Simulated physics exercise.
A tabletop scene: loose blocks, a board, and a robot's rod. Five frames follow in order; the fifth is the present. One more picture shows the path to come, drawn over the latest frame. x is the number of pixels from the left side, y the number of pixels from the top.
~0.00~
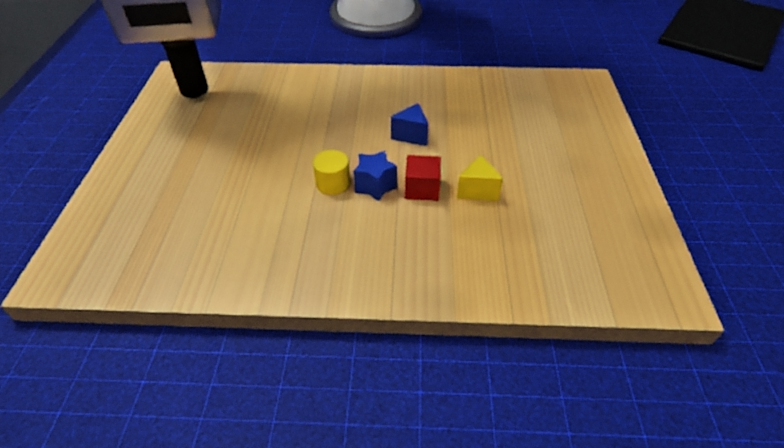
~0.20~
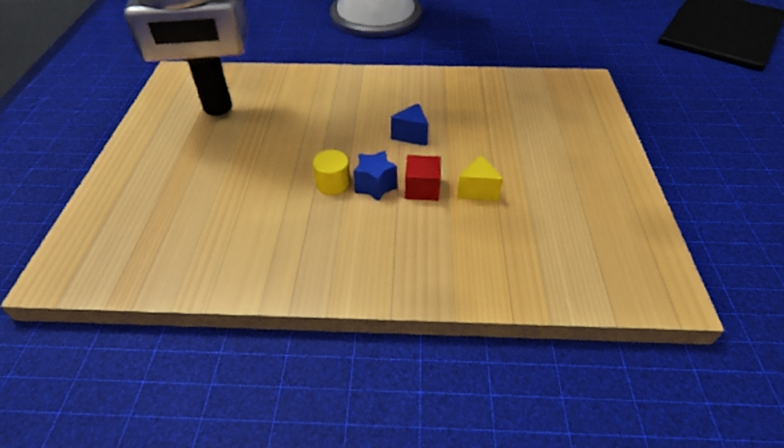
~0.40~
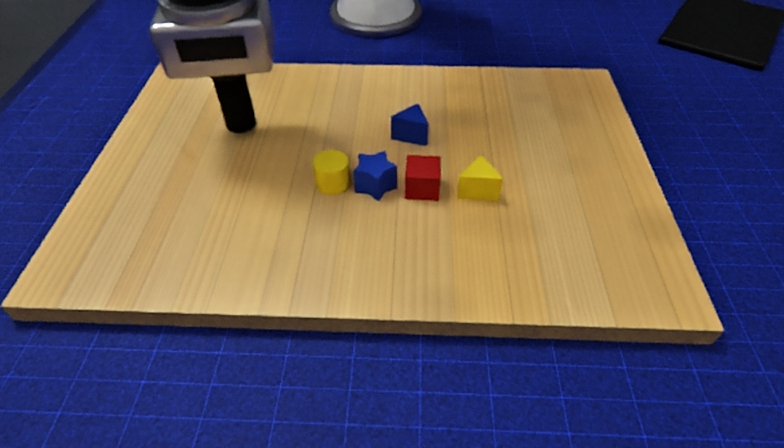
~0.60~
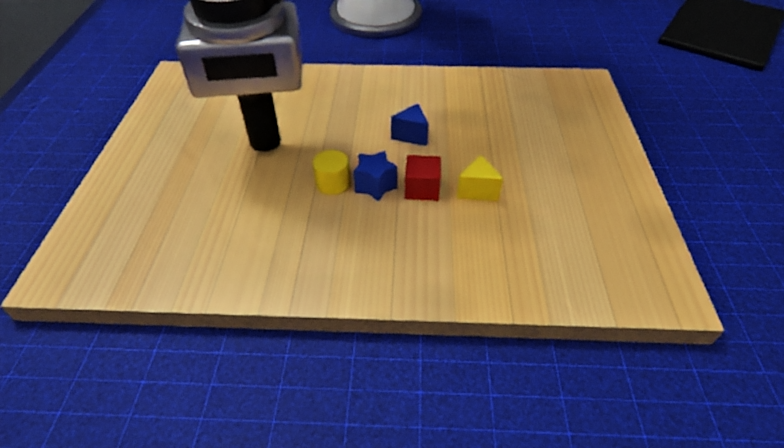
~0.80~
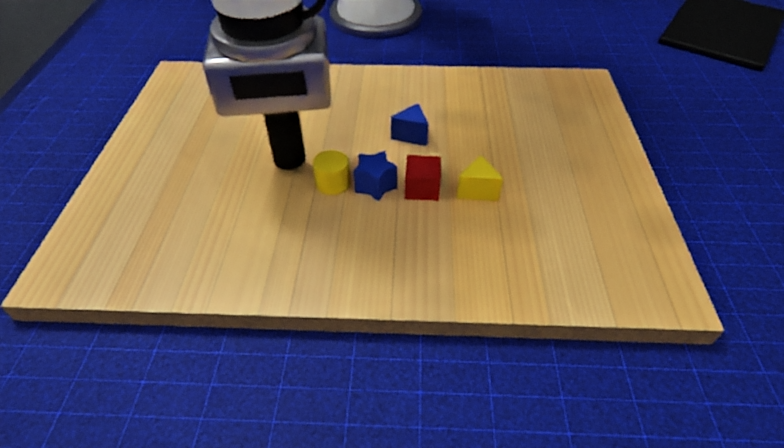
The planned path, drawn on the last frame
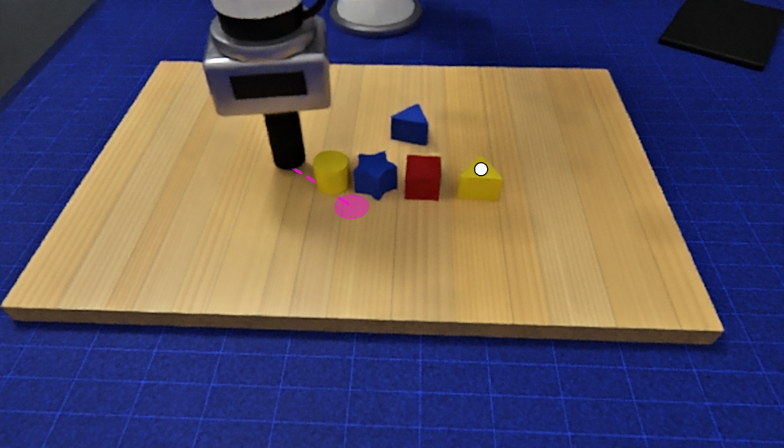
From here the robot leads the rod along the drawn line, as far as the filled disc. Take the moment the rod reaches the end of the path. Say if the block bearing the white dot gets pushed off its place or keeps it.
That block stays.
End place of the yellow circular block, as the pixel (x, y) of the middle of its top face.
Final place: (387, 184).
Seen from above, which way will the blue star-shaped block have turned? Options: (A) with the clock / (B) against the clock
B (against the clock)
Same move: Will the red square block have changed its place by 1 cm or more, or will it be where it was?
The red square block will be pushed away from where it stands.
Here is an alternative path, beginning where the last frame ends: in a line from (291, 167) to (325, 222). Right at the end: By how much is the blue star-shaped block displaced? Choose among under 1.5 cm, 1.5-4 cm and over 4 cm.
Result: Under 1.5 cm.
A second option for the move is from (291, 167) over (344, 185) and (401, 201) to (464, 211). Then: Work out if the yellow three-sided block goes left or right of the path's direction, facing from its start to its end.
Left-hand side.
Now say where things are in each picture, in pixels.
Tip of the rod at (195, 90), middles of tops, yellow circular block at (331, 161), blue star-shaped block at (374, 163), red square block at (423, 166), yellow three-sided block at (481, 169), in the first picture.
Rod at (218, 107), nothing pushed, in the second picture.
Rod at (242, 124), nothing pushed, in the third picture.
Rod at (266, 142), nothing pushed, in the fourth picture.
Rod at (290, 159), yellow circular block at (331, 161), blue star-shaped block at (374, 163), red square block at (423, 166), yellow three-sided block at (481, 169), in the fifth picture.
The line goes from (291, 167) directly to (352, 207); the dot is on the yellow three-sided block.
On the path given first. Halfway along, rod at (320, 178); yellow circular block at (352, 170); blue star-shaped block at (385, 164), turned 20° anticlockwise.
At the end, rod at (351, 199); yellow circular block at (387, 184); blue star-shaped block at (411, 168), turned 50° anticlockwise; red square block at (446, 161); yellow three-sided block unmoved.
